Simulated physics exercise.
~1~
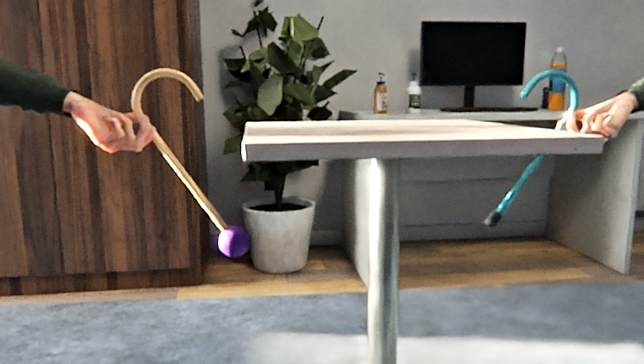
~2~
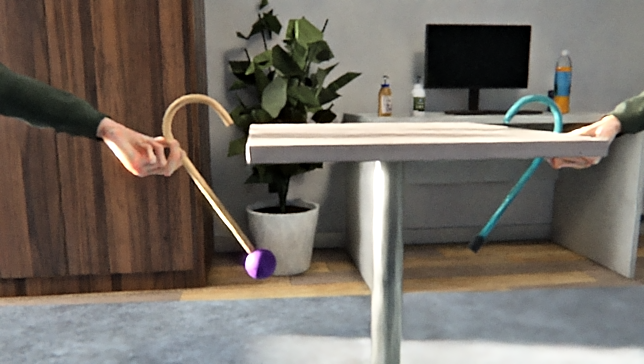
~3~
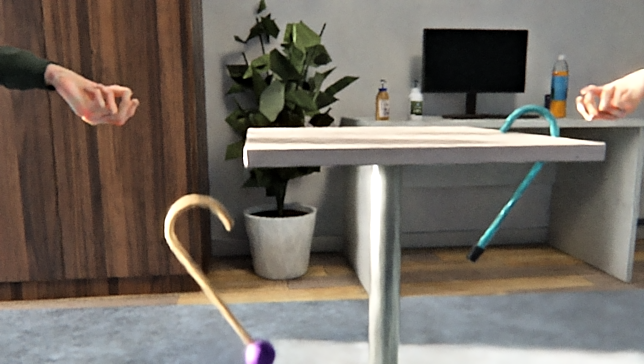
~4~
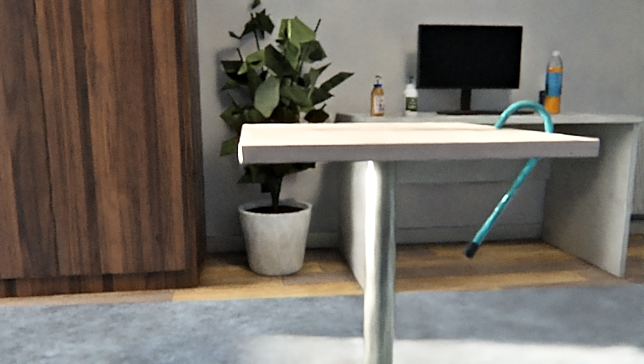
Two hands reach in from either side of a pale-topped table on a metal post, seen side-on by a slightly swaying camera, with a dark wood cabinet, a leafy potted plant and a desk with a monitor behind. The left hand holds a tan hooked handle with a purple ball at its lower end, while the right hand holds a turquoise cane at the table's right end. Both are brought inward, then the hands let go and draw back. The purple-ended handle drops past the left edge and out of sight. The turquoise cane stays hooked on the tabletop, hanging at a slant.
